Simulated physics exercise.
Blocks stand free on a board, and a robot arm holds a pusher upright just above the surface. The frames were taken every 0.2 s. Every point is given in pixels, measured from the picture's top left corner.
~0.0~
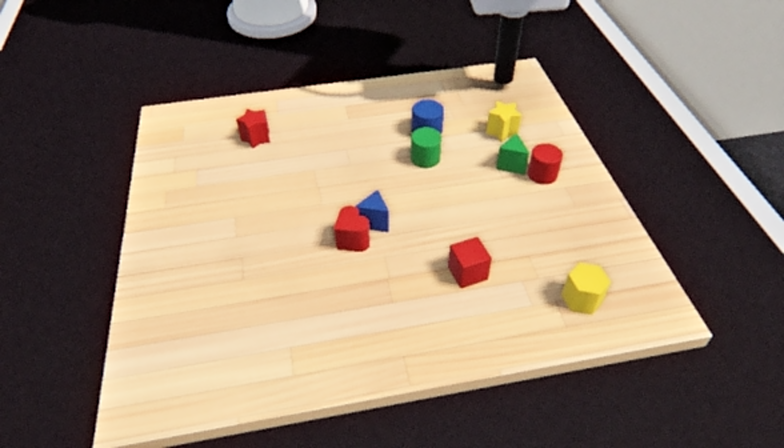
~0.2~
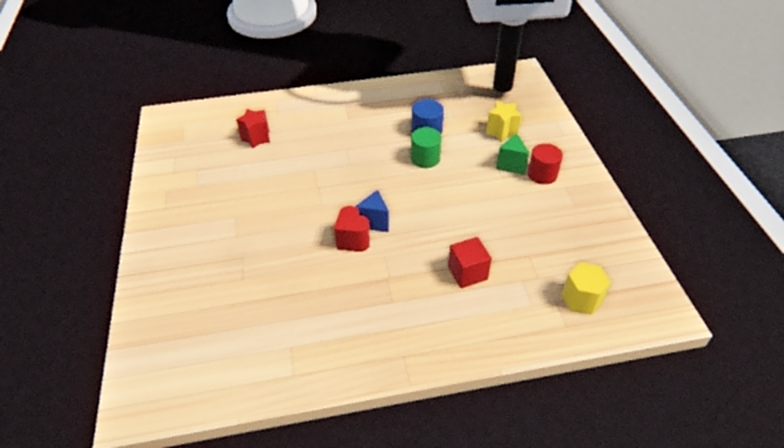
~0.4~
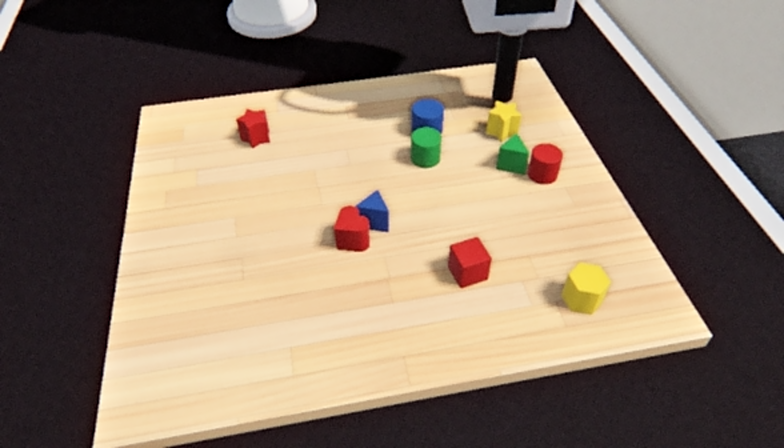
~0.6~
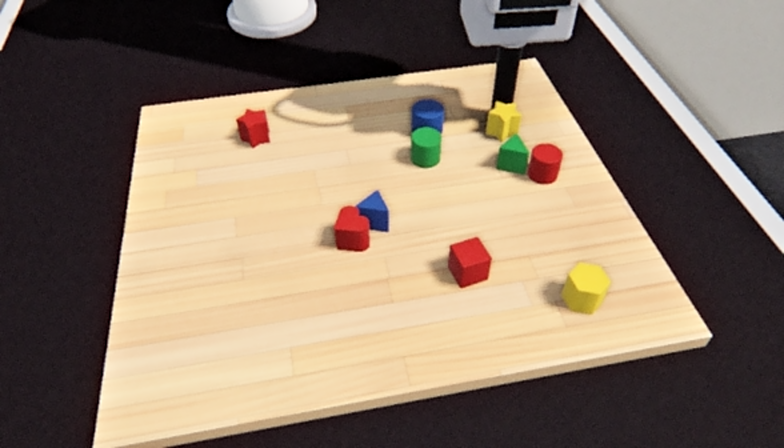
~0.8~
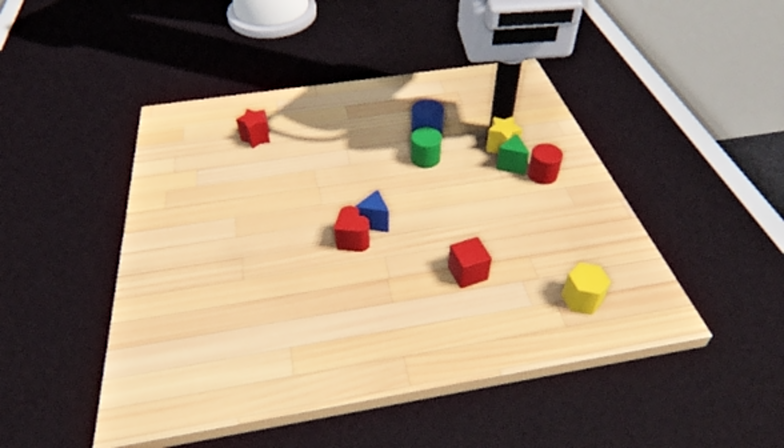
On a wooden board, a robot arm's pusher nudges the yellow star toward the green triangle.
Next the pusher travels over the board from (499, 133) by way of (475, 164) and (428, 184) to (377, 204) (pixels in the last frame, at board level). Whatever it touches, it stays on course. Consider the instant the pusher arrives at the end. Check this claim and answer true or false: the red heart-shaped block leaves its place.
Verdict: False.
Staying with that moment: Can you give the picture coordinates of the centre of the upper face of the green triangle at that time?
For the centre of its top, I'd go with (523, 159).
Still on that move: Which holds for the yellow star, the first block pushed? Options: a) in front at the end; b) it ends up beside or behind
b: It ends up beside or behind.
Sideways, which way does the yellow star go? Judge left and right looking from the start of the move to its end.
It is displaced to the left.
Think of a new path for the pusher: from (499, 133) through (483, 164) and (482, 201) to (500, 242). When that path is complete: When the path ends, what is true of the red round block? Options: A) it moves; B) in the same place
The one that fits is B, in the same place.
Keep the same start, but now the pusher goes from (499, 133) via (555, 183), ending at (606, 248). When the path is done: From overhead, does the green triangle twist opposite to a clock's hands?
No - that is not the case.
On the path given first. One third of the way, pusher (475, 156); yellow star (497, 152), turned 50° anticlockwise; green triangle (523, 159), turned 30° anticlockwise.
Two thirds of the way, pusher (428, 176); yellow star (496, 152), turned 55° anticlockwise; green triangle (523, 159), turned 30° anticlockwise.
At the end, pusher (376, 196); red heart-shaped block unmoved; blue triangle (370, 203); yellow star (496, 152), turned 55° anticlockwise; green triangle (523, 159), turned 30° anticlockwise.
